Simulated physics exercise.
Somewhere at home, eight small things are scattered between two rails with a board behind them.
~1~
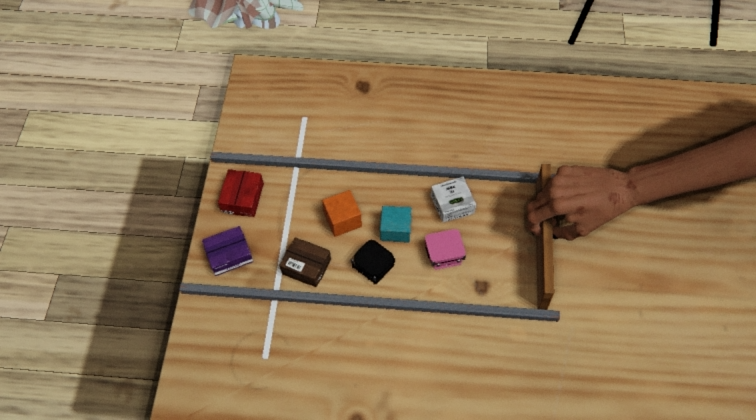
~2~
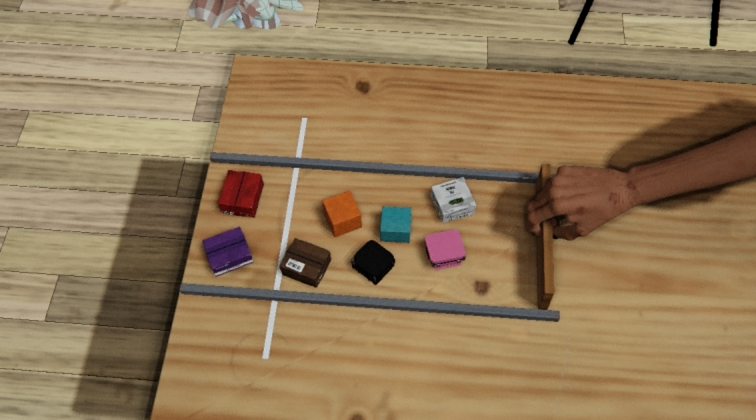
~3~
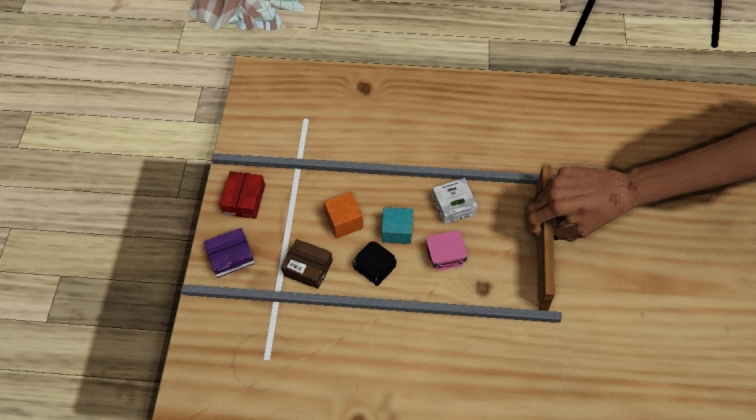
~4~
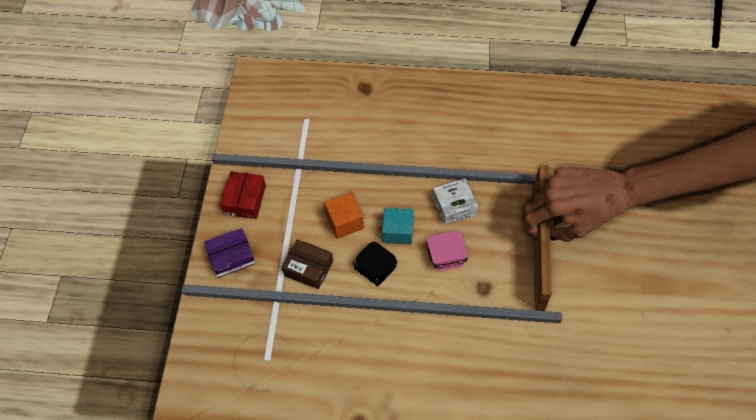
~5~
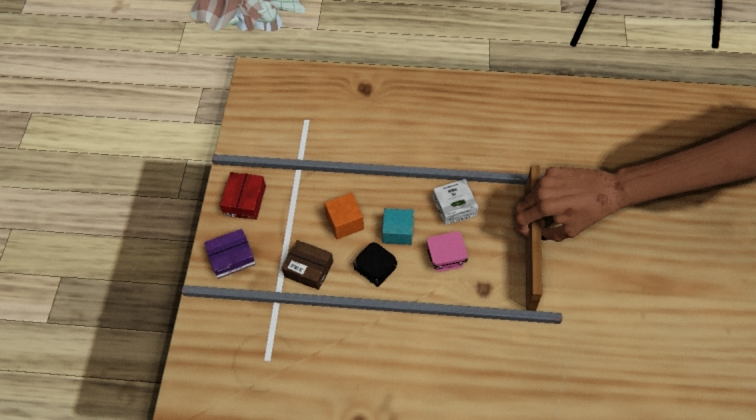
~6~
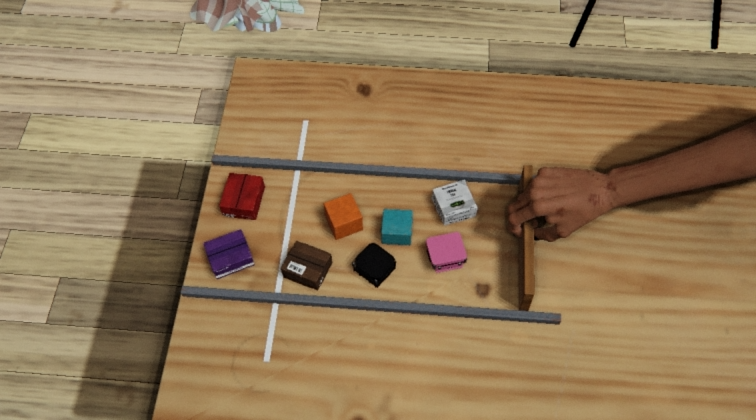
The clip opens on eight small boxes and blocks scattered between two rails on a wooden table, with a hand holding an upright board at the right. The board stays still at first, then the hand slides it slightly left, while the small objects remain in place.
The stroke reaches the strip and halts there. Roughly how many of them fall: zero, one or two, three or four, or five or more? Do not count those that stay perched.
I predict nothing comes down off the table.
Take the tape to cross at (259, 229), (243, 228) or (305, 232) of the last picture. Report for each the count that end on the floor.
Respectively 2, 4 and 0.
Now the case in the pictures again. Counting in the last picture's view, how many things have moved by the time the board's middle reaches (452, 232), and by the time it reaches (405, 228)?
Counts: 2 and 5.
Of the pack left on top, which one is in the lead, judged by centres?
Purple box.
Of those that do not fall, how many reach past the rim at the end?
The number would be 2.
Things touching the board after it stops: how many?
That number would be 3.
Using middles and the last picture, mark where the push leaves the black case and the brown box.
The black case ends up near (264, 272), and the brown box near (228, 271).
A little later, none off yet; purple box at rest near (229, 254); red box at rest near (243, 196); brown box at rest near (307, 266).
Next, none off yet; purple box at rest near (229, 254); red box at rest near (243, 196); brown box moving near (297, 267).
When it is over, the number that fall off is zero.
